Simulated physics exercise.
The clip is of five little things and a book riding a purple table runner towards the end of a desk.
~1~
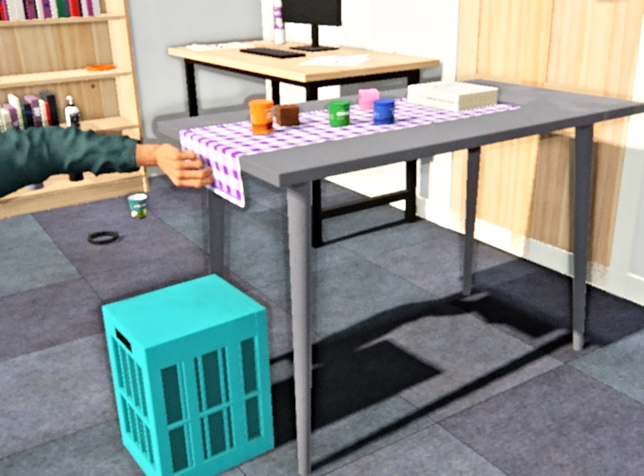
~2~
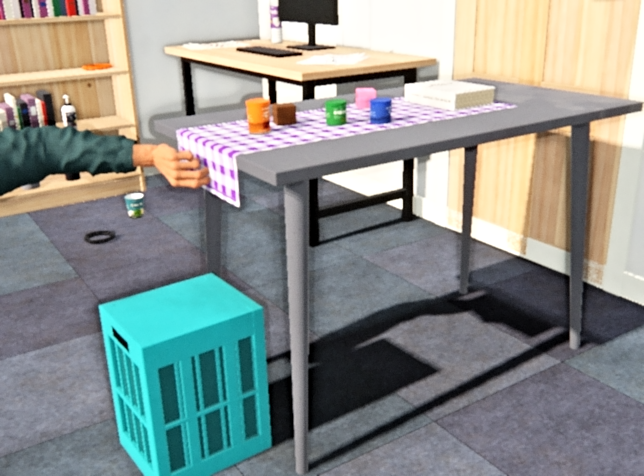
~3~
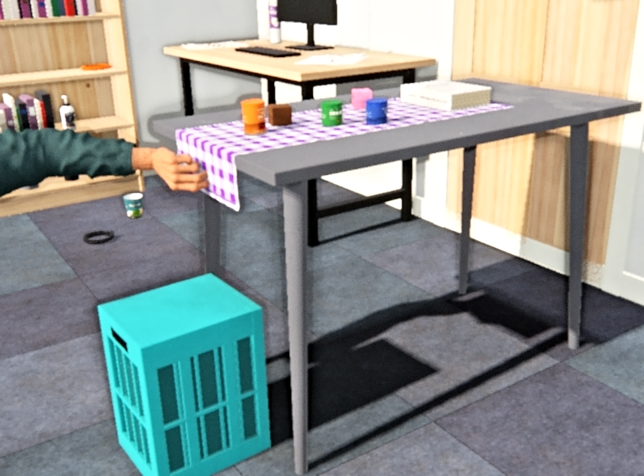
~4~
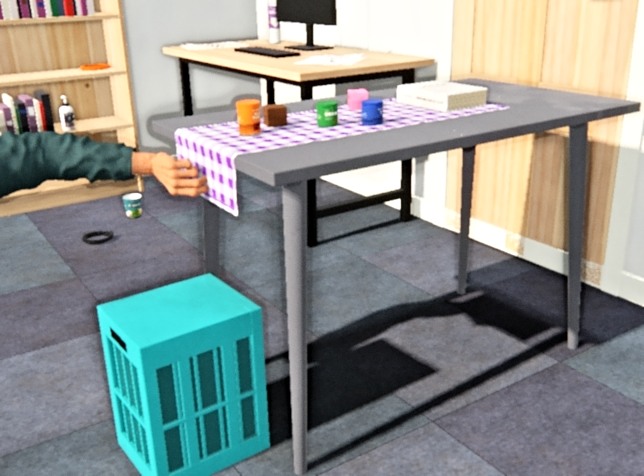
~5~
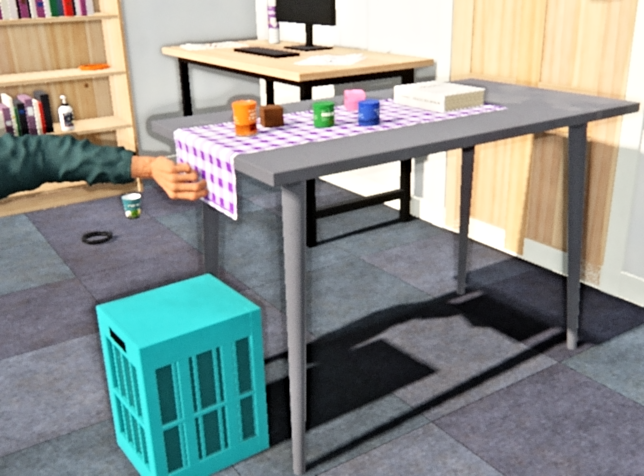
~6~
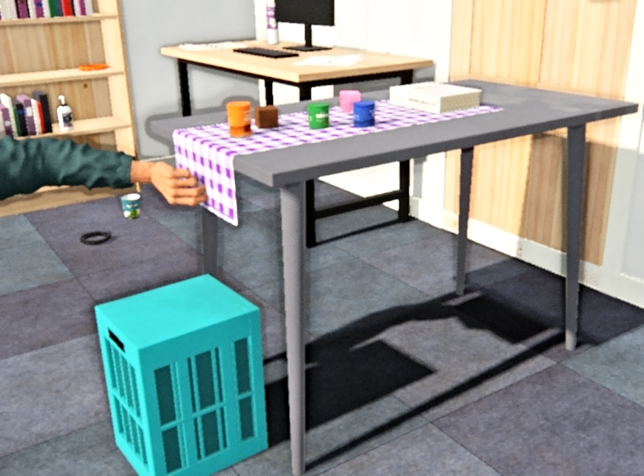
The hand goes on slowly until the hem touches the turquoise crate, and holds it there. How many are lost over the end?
It carries off two.
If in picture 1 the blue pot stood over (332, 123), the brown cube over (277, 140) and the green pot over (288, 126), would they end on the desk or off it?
The blue pot keeps its place on top, the brown cube goes over, the green pot drops off.
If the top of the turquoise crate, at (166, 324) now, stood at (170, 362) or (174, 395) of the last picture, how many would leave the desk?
Over the edge go 3 and 4.
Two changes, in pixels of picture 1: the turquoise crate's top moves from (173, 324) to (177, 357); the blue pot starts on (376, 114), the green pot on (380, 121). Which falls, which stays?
The blue pot stays on, the green pot remains up.
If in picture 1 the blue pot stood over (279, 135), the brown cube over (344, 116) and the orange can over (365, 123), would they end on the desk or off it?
The blue pot tumbles off, the brown cube holds on, the orange can remains up.
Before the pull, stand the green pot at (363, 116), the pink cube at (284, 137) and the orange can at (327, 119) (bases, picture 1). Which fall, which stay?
The green pot remains up, the pink cube goes over, the orange can remains up.
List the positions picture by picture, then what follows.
Hem (243, 207); orange can (261, 102); brown cube (287, 106); green pot (339, 102); blue pot (384, 101); pink cube (369, 91); top of the crate (173, 324), in the first picture.
Hem (239, 206); orange can (258, 101), in the second picture.
Hem (239, 210); brown cube (279, 105), in the third picture.
Hem (237, 216); green pot (327, 103); top of the crate (168, 323), in the fourth picture.
Hem (236, 220); blue pot (369, 101), in the fifth picture.
Hem (237, 225); orange can (239, 104); brown cube (266, 107); green pot (319, 104); blue pot (364, 103); pink cube (350, 93), in the sixth picture.
A little later, hem near (208, 247); all still up.
Next, hem near (209, 280); orange can gone.
Later still, hem on the crate; orange can and brown cube gone.
When it is over, hem on the crate; orange can and brown cube gone. The answer is two.
